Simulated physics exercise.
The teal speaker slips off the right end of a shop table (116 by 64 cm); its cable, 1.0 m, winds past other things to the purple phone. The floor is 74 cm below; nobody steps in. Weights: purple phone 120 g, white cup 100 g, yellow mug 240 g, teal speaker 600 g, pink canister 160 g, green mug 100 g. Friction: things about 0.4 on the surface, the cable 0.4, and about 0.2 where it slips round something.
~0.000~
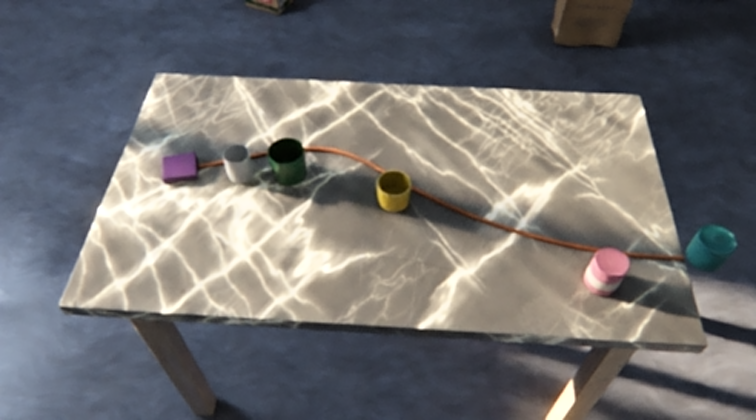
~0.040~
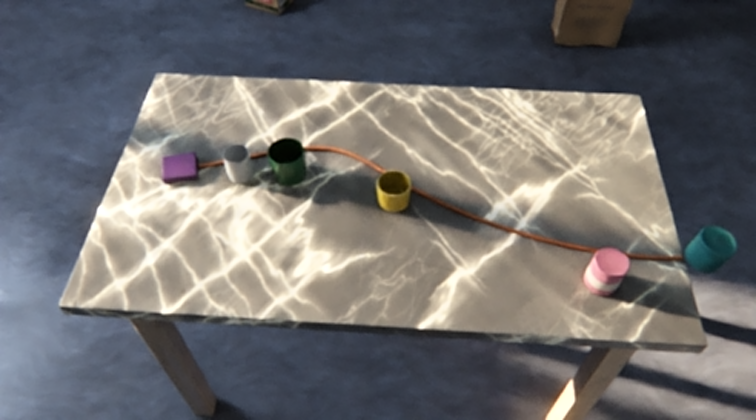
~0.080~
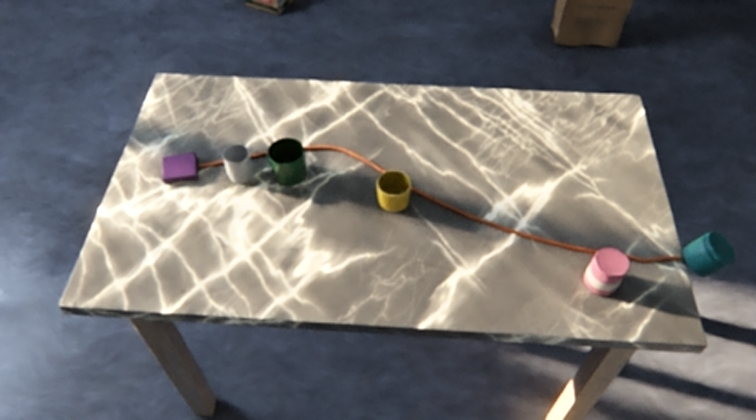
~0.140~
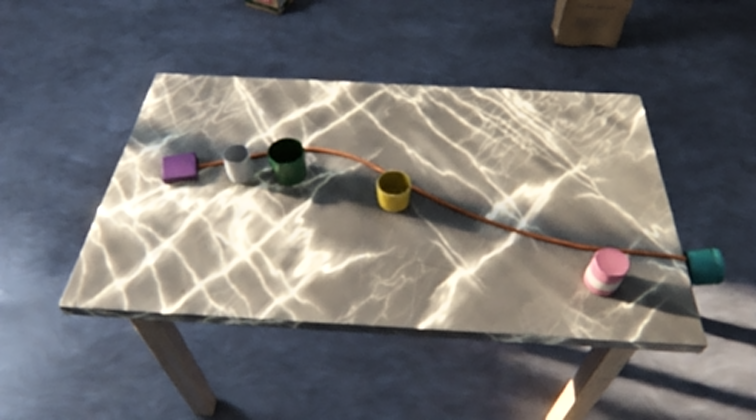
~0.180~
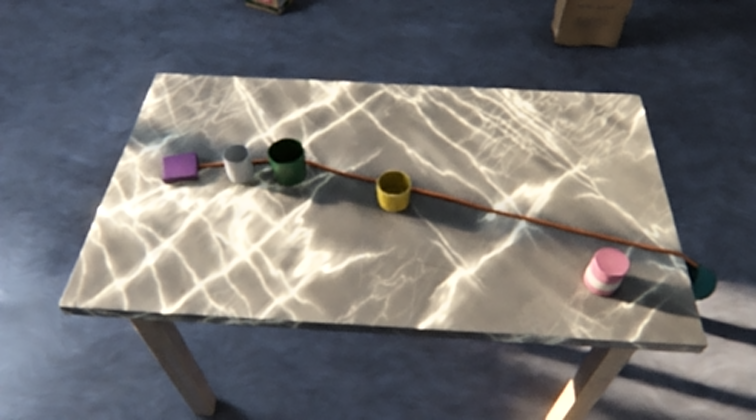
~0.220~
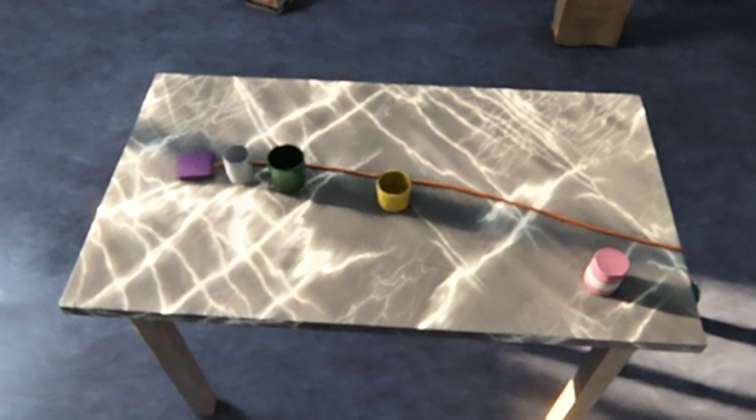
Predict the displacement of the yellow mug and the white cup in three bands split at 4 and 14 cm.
Result: Yellow mug stays in the low band, white cup moves a moderate way.
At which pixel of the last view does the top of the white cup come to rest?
Around (272, 164).
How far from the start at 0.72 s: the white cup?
About: White cup 8 cm.
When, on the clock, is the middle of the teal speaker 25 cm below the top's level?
That is: 0.34 s.
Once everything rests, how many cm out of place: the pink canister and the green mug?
About: Pink canister 0 cm, green mug 10 cm.
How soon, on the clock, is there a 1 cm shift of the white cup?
About: White cup 0.26 s.
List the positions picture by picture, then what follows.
In the first frame, yellow mug (394, 183); white cup (236, 154); cable runs through (523, 233) (427, 196) (345, 154).
In the second frame, teal speaker (718, 241); cable runs through (426, 196).
In the third frame, teal speaker (709, 254); cable runs through (425, 195).
In the fourth frame, teal speaker (702, 268); cable runs through (634, 252) (429, 196).
In the fifth frame, teal speaker (692, 280); cable runs through (654, 248) (442, 197).
In the sixth frame, yellow mug (394, 183); white cup (236, 154); cable runs through (672, 248) (563, 219) (462, 190) (363, 174).
At 0.5 s, the cable's tail end at (376, 151); white cup 8 cm off its start, purple phone 38 cm off its start, teal speaker over the edge.
At 0.7 s, the cable's tail end at (595, 185); white cup 8 cm off its start, purple phone 87 cm off its start, teal speaker over the edge.
At 1.0 s, the cable has left the top; white cup 8 cm off its start at (272, 164), purple phone over the edge, teal speaker over the edge.
At 1.2 s, the cable has left the top; white cup 8 cm off its start, purple phone over the edge, teal speaker over the edge.
At 2.4 s, the cable has left the top; white cup 8 cm off its start at (272, 164), yellow mug 0 cm off its start at (394, 183), purple phone over the edge, teal speaker over the edge.
